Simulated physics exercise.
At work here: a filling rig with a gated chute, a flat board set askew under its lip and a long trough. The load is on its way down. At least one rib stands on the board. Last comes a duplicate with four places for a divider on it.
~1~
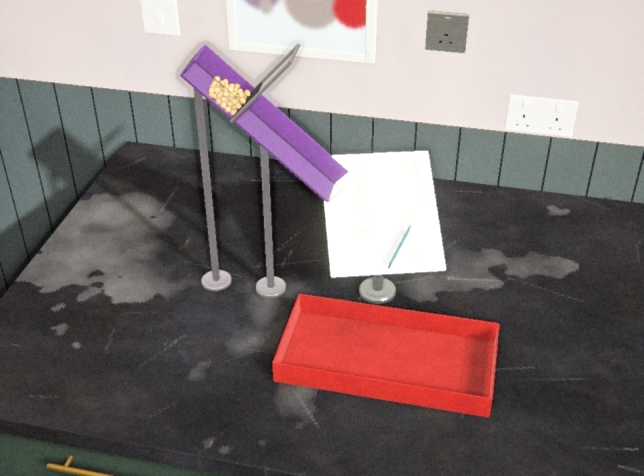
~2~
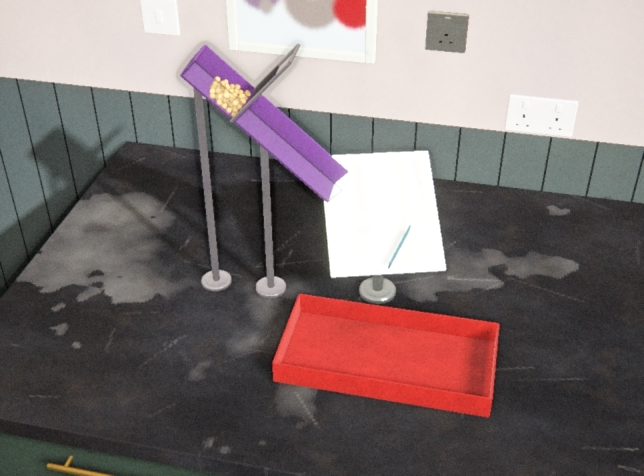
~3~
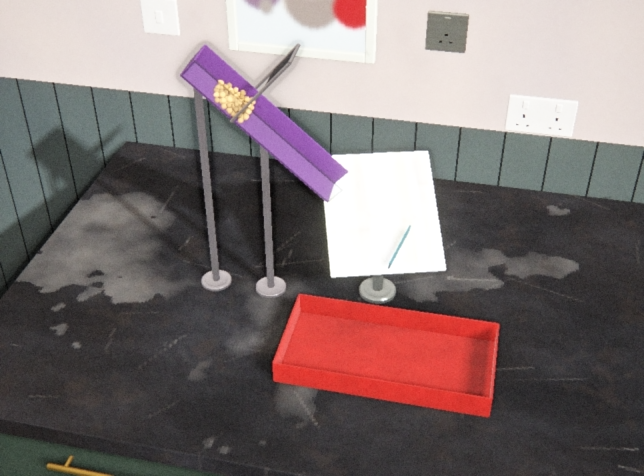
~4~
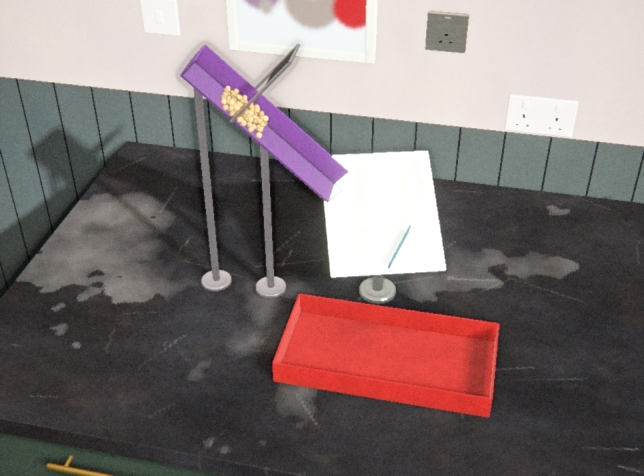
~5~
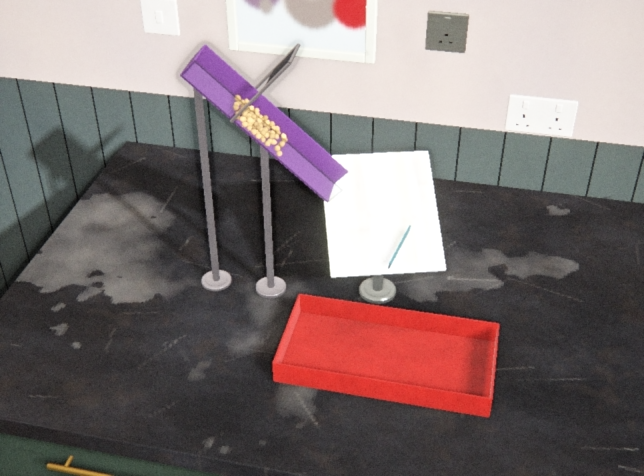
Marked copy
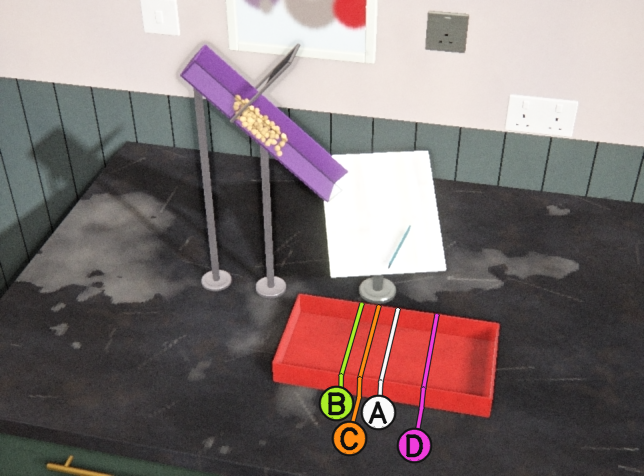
Small pale yellow pieces bunched near the top of a sloping purple chute slid down to the right, passing under a raised grey gate, while the white board and empty red tray below stayed still.
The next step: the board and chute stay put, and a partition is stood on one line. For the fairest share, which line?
C is best.
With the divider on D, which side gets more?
More lands on the left.
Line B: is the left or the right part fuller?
Right.
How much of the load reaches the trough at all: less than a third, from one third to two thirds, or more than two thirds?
About that: More than two thirds.
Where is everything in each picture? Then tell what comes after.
The first picture shows load behind the gate at (232, 95), dried chickpeas; lip of the chute at (331, 193), sloping fairly steeply.
The second picture shows middle of the board at (381, 211), tilted fairly steeply; middle of its low edge at (389, 273); of its high edge at (374, 153).
The third picture shows front corners of the trough at (273, 363) and (492, 399), empty; front of the load at (246, 115).
The fourth picture shows middle of the load at (245, 106); its front at (259, 135), about a quarter of the way to the lip; rib from (411, 225) to (390, 264).
The fifth picture shows middle of the load at (259, 121); its front at (279, 154), about half of the way to the lip.
On the marked copy, line A crosses the front rim at (381, 381); line B crosses the front rim at (341, 374); line C crosses the front rim at (360, 377); line D crosses the front rim at (423, 388).
If A is chosen, of what is caught, nearly all on the left of the divider, a small part on the right.
If B is chosen, of what is caught, a small part on the left of the divider, nearly all on the right.
If C is chosen, of what is caught, about half on the left of the divider, about half on the right.
If D is chosen, of what is caught, nearly all on the left of the divider, a stray few on the right.
